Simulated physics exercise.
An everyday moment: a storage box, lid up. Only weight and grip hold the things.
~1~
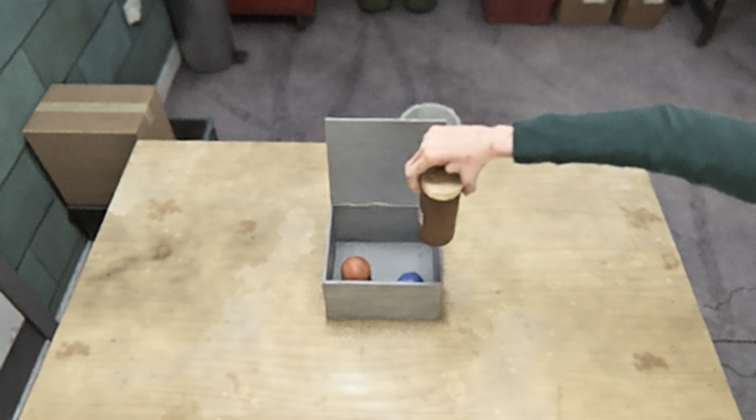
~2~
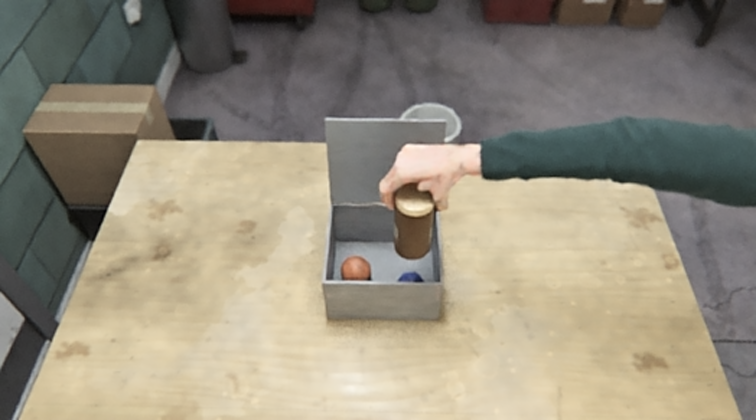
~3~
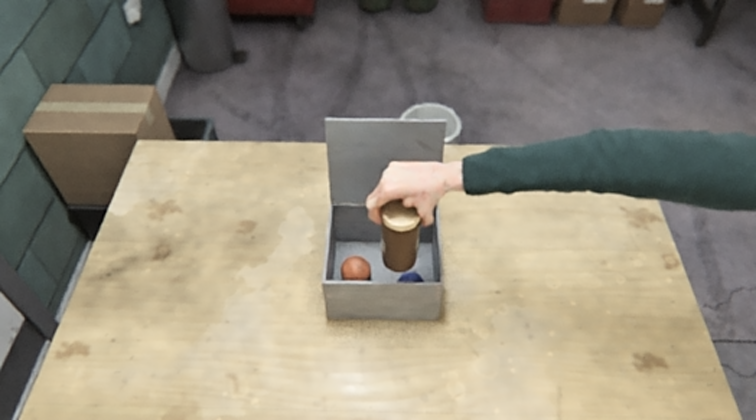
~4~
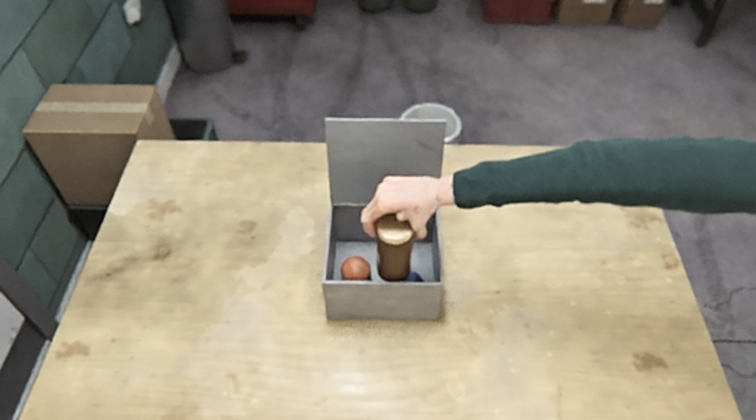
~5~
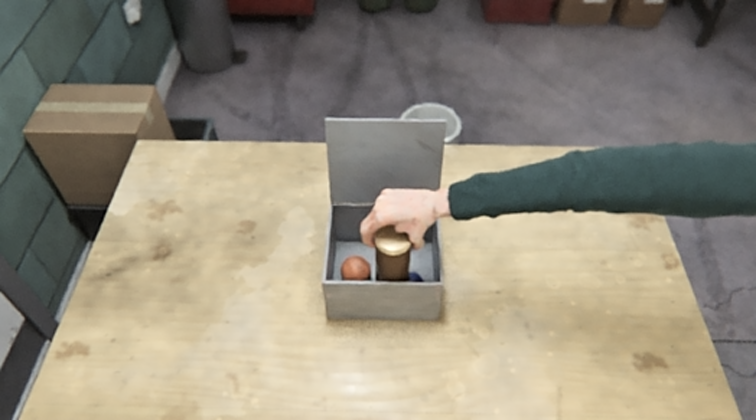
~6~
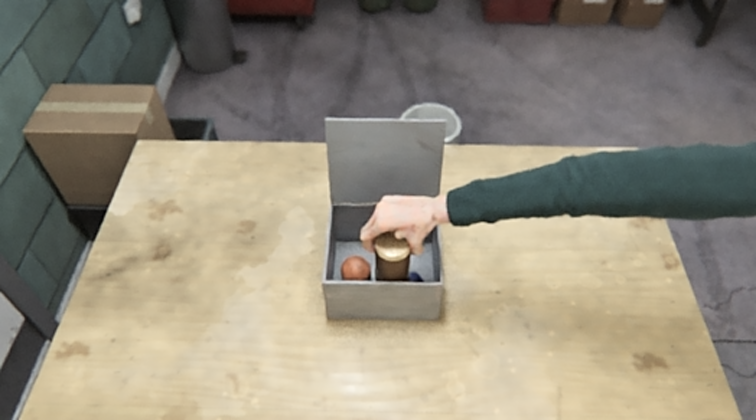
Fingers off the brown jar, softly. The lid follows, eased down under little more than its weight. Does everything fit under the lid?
It sits on the rim.
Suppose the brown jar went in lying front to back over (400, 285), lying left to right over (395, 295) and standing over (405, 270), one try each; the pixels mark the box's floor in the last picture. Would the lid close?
In the first case it closes; in the second case it closes; in the third case it will not close.
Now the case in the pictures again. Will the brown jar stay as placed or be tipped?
The brown jar ends up tilted.
Then, 0.40 s after the last picture, brown jar tipped 70° from how it was near (368, 278); orange ball rolled a little; blue ball rolled a little.
Then, 1.20 s after the last picture, lid starting down; brown jar on its side near (368, 290); blue ball rolled about its own width; orange ball rolled about its own width.
Then, 1.80 s after the last picture, lid 40° above the rim; brown jar on its side near (368, 290); blue ball rolled about its own width; orange ball rolled about its own width.
Then, 2.20 s after the last picture, lid shut; brown jar on its side near (368, 290); blue ball rolled about its own width; orange ball rolled about its own width.
At rest, lid shut; tipped over in the box, brown jar; moved from the start, orange ball and blue ball. Seen from the same camera at the end, brown jar near (368, 290).
